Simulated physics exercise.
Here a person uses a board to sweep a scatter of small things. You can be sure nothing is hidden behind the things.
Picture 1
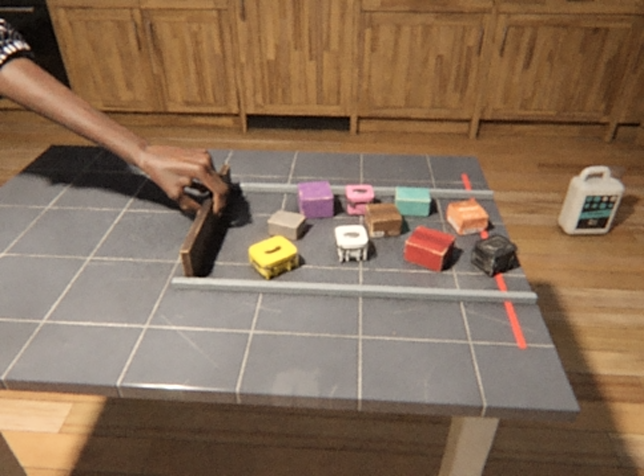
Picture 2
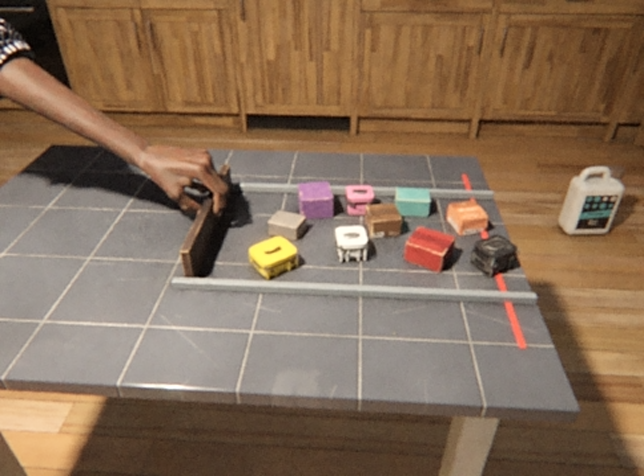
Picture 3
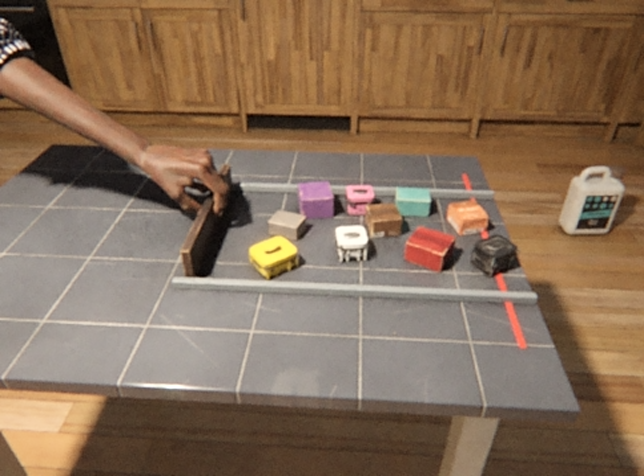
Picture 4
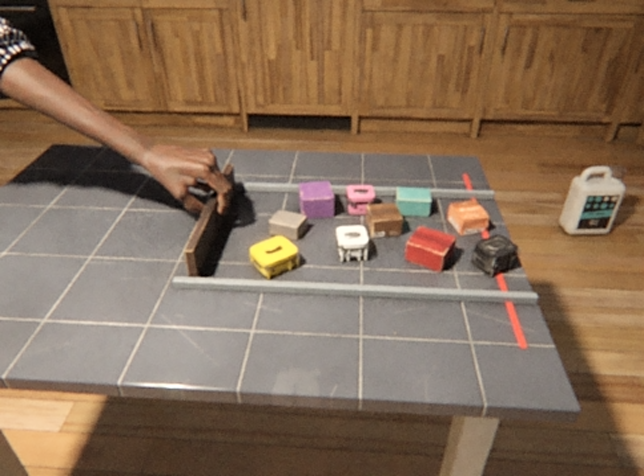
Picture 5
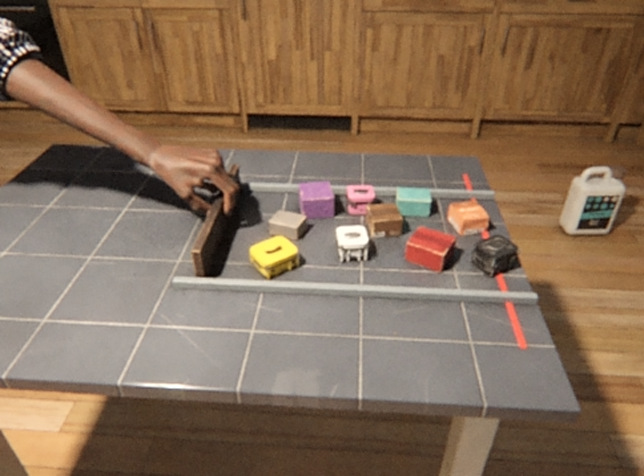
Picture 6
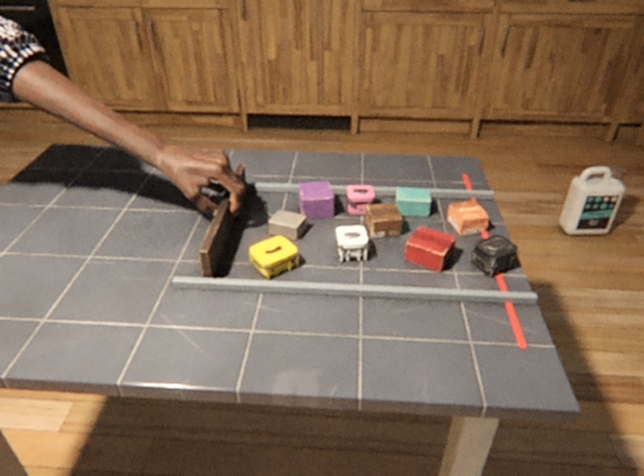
A hand holding a dark board upright at the left of a gray tiled table barely moves at first, then slides it slightly to the right between two pale rails. The small colorful boxes and cases stay in place, with the black case still by the red tape.
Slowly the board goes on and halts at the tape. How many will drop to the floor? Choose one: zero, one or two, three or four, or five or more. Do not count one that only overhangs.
Five or more.
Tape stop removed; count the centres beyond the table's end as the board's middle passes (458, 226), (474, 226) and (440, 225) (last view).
Respectively, 3, 6 and 3.
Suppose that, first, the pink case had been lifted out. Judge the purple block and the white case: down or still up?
So the purple block is still there and the white case is still there.
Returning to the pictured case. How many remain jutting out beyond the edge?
That'd be 4.
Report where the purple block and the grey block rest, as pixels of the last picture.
Purple block: (498, 208); grey block: (503, 230).
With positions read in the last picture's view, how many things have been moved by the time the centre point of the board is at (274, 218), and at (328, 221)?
I make it 2 at the first spot and 5 at the other.
A little later, none off yet; black case at rest near (494, 255); orange box at rest near (468, 217); red box at rest near (430, 249).
Next, none off yet; black case shifted a little near (505, 257); orange box shifted a little near (480, 221); red box shifted about its own width near (460, 254).
When it is over, the number that fall off is five or more; down, pink case, brown box, turquoise block, red box, orange box and black case.
